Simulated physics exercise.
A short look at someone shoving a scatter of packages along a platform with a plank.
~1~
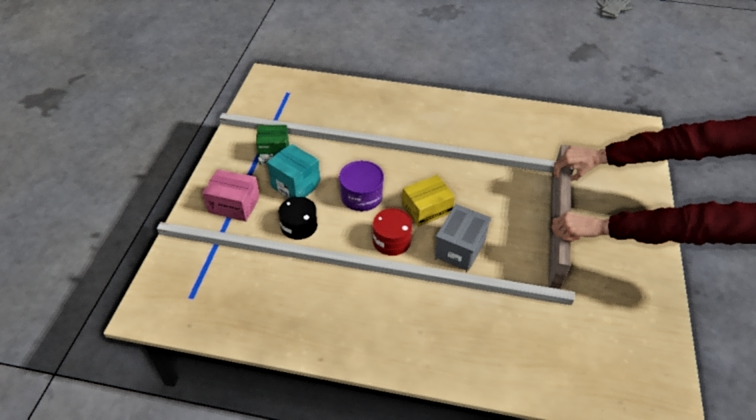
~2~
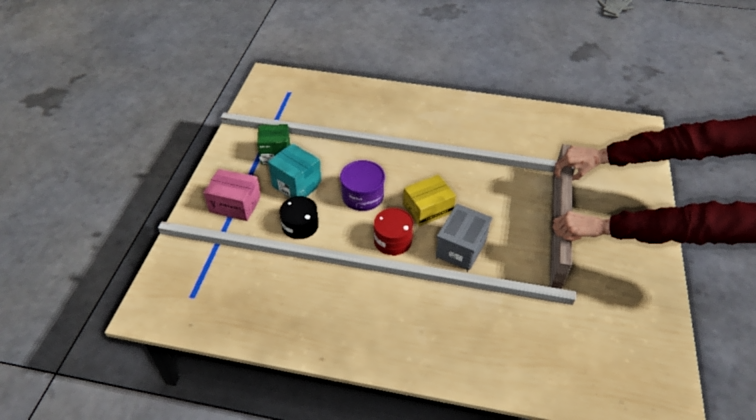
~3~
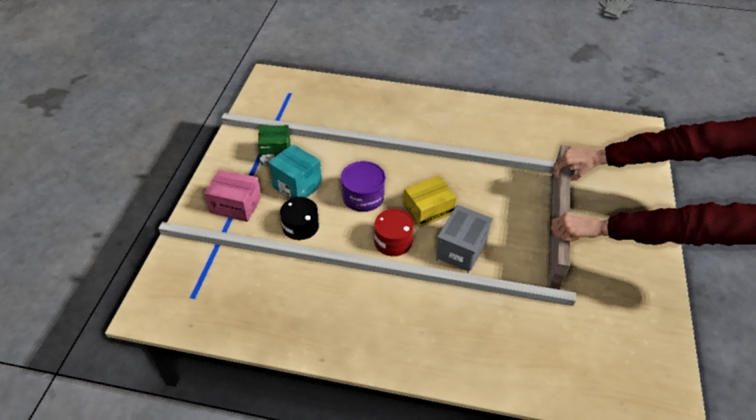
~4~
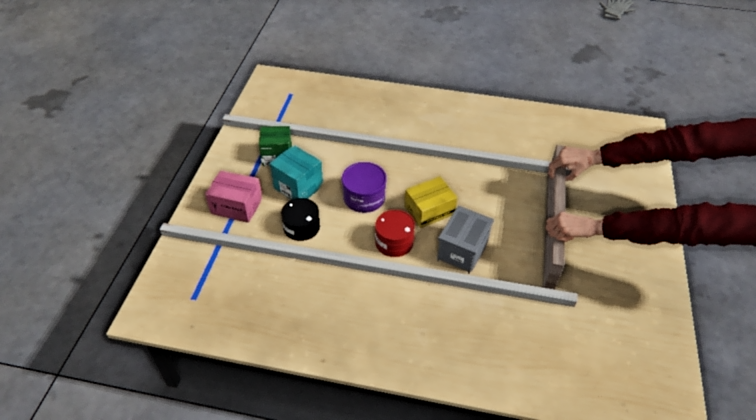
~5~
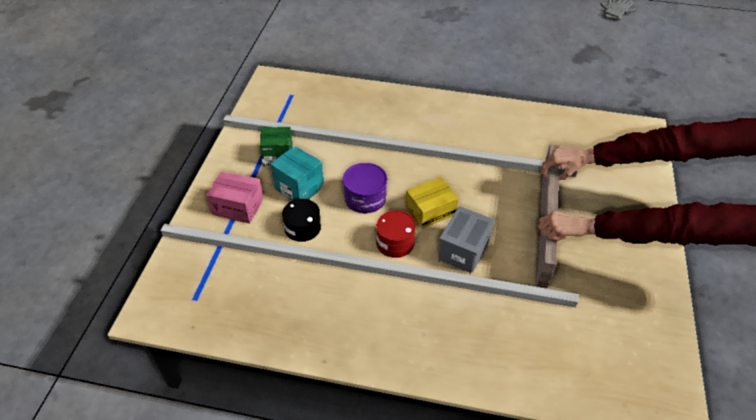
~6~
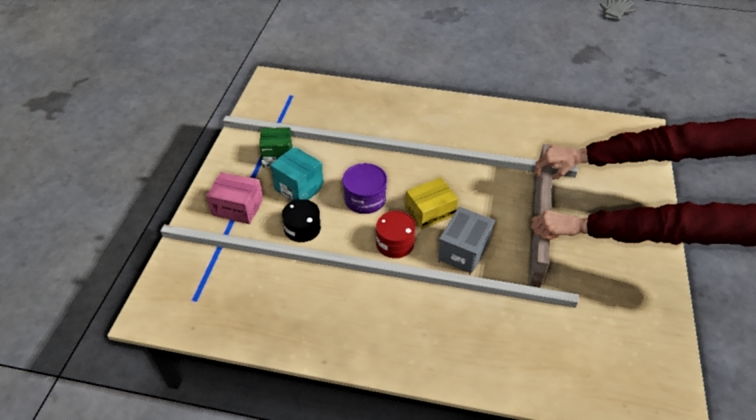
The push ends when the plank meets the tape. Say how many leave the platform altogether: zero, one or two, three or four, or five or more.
The number that fall off is three or four.
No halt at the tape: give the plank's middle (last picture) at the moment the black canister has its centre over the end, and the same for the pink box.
Near (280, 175) and (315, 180).
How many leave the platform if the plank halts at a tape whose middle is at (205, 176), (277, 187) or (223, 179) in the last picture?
In that order 8, 3 and 5.
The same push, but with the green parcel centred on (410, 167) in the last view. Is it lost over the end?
Then it survives.
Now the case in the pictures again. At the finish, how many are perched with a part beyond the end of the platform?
That would be 1.
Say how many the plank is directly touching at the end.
In contact: 3.
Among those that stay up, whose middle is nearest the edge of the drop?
Foremost is the red canister.
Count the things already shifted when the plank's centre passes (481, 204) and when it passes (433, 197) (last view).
By then 1, and 4.
Soon after, none off yet; pink box at rest near (235, 198); green parcel at rest near (277, 148); turquoise box at rest near (298, 176).
After that, none off yet; pink box displaced about its own width near (209, 193); green parcel at rest near (277, 148); turquoise box displaced about its own width near (245, 170).
In the end, the number that fall off is three or four; gone, purple pail, black canister, turquoise box and pink box.
